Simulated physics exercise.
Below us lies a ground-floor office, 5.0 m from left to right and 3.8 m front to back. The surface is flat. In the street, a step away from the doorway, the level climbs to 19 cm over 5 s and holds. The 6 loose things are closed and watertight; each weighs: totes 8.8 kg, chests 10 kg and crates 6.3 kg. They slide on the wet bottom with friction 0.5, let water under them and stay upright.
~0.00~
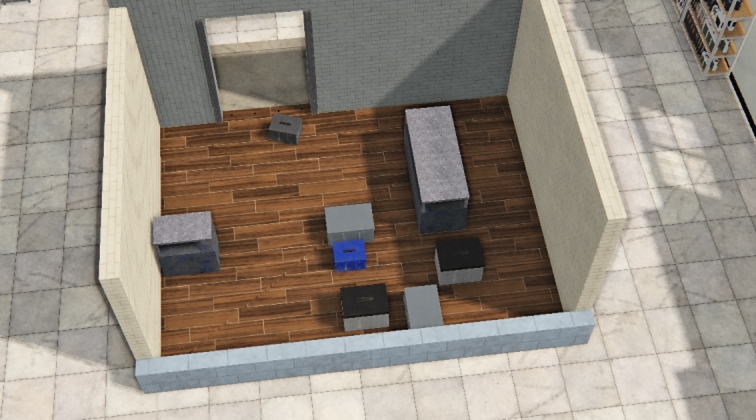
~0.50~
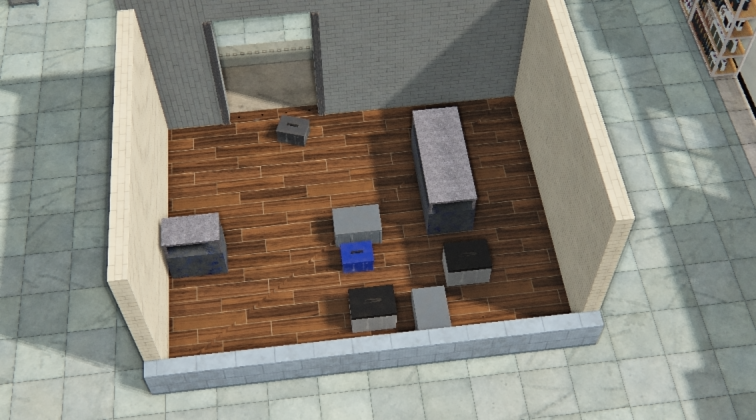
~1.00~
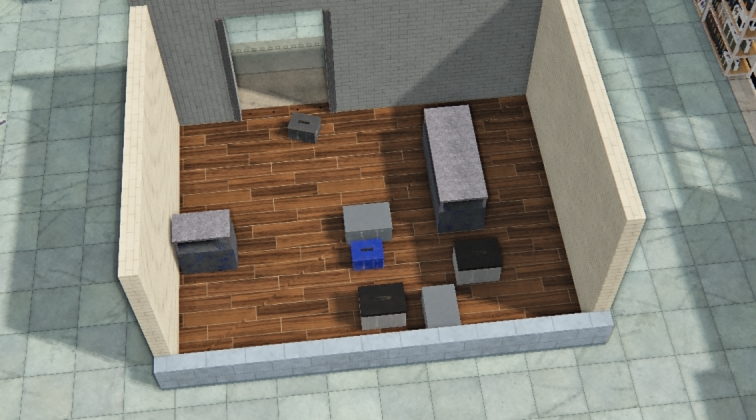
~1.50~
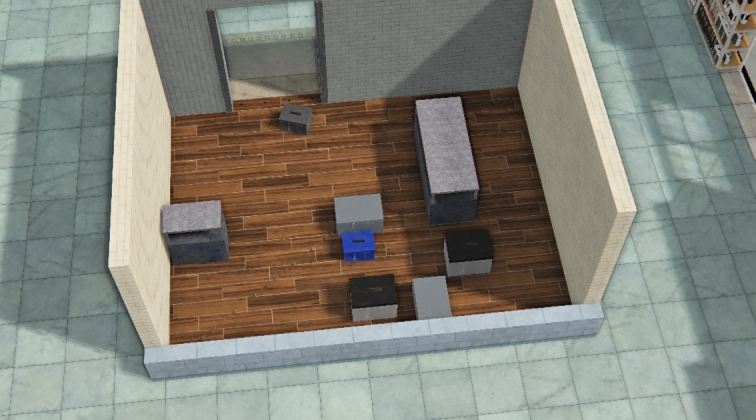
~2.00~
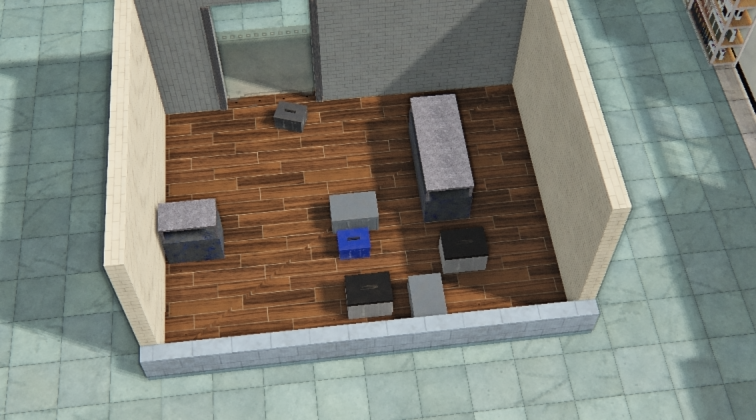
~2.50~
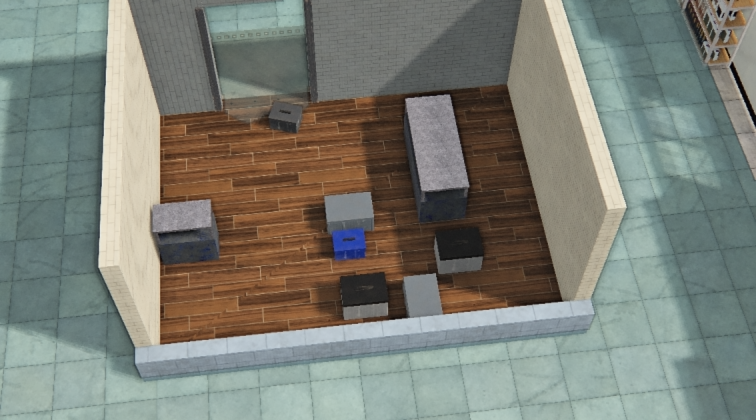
In this clip, seen from above in a slightly swaying view, blue-green water spreads across the paving around a wood-floored office and reaches the back doorway, while the blue tote and the surrounding chests and crates stay still.
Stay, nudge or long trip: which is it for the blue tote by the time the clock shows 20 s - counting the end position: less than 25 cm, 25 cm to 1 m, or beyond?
The blue tote gets carried off.
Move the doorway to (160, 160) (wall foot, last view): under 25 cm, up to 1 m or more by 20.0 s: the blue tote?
Then the blue tote travels far.
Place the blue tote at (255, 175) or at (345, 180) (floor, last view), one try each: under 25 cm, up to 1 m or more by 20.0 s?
In that order: It ends far away; it ends far away.
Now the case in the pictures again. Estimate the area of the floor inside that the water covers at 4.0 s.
Some 3.0 m2.
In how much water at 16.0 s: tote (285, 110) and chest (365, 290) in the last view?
Roughly 14 and 9 cm.
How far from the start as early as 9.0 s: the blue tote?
About 0 cm.
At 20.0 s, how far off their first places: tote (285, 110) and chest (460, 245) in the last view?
In that order: 300 cm, 250 cm.
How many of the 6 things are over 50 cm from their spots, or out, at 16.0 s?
6 of them.
After 4.0 s the blue tote is near (349, 240), 0.0 m from its start, aground; 0 afloat.
After 9.0 s the blue tote is near (349, 240), 0.0 m from its start, aground; 3 afloat.
After 16.0 s the blue tote is near (499, 230), 1.9 m from its start, afloat; 6 afloat.
After 20.0 s the blue tote is near (437, 102), 2.5 m from its start, afloat; 6 afloat.
